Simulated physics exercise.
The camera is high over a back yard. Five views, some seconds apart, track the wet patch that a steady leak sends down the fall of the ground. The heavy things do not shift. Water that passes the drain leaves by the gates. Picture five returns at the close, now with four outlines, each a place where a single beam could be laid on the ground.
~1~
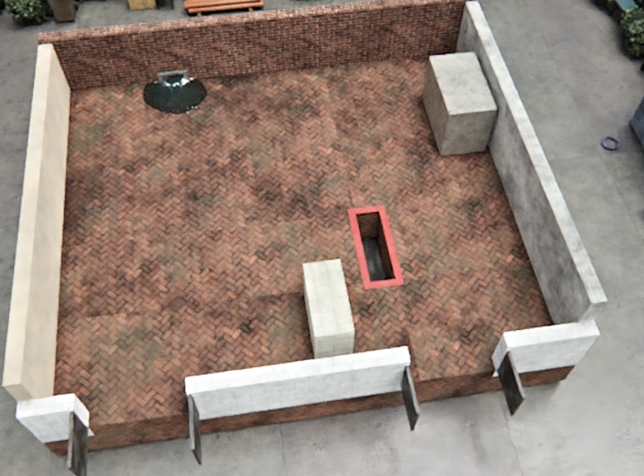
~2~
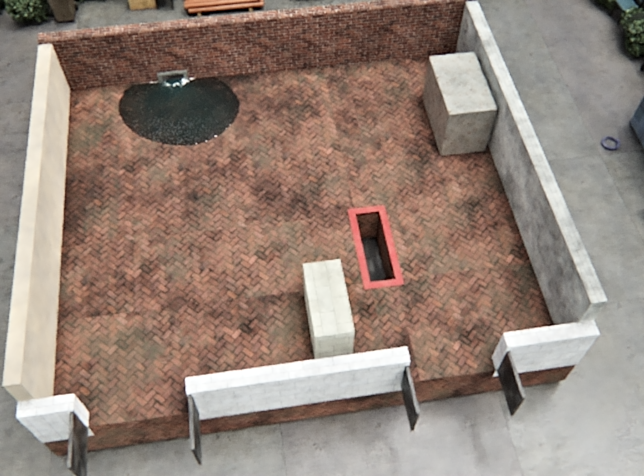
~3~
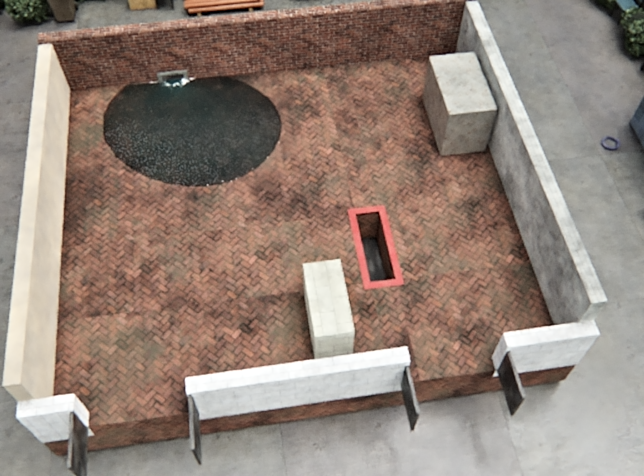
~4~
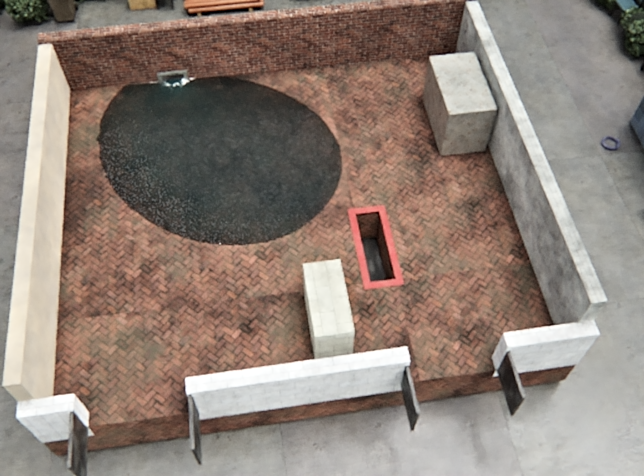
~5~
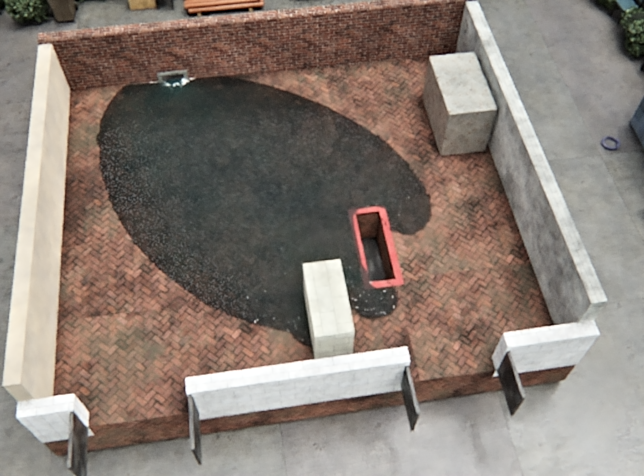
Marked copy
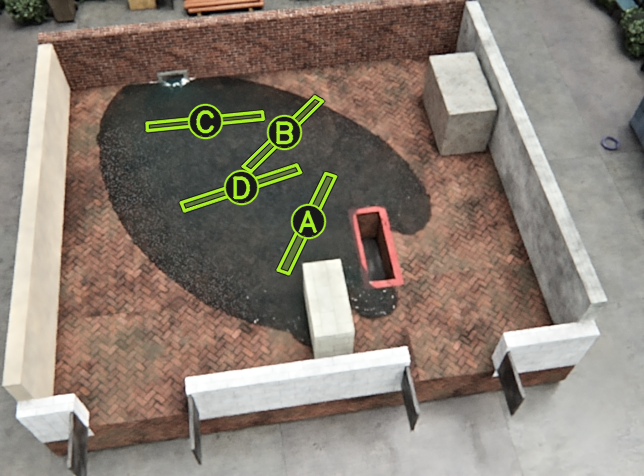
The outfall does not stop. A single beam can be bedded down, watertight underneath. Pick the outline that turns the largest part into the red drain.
B beats the others.
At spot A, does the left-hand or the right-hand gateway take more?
The right one.
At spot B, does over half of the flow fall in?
No.
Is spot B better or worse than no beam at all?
It is worse.
On the marked copy, A from (283, 271) to (330, 175); B from (247, 168) to (318, 99); C from (147, 126) to (262, 115); D from (182, 206) to (298, 168).
For spot A, about 4 % of the stream goes into the red drain, about 91 % out by the gates.
For spot B, about 28 % of the stream goes into the red drain, about 64 % out by the gates.
For spot C, about 9 % of the stream goes into the red drain, about 86 % out by the gates.
For spot D, about 8 % of the stream goes into the red drain, about 89 % out by the gates.
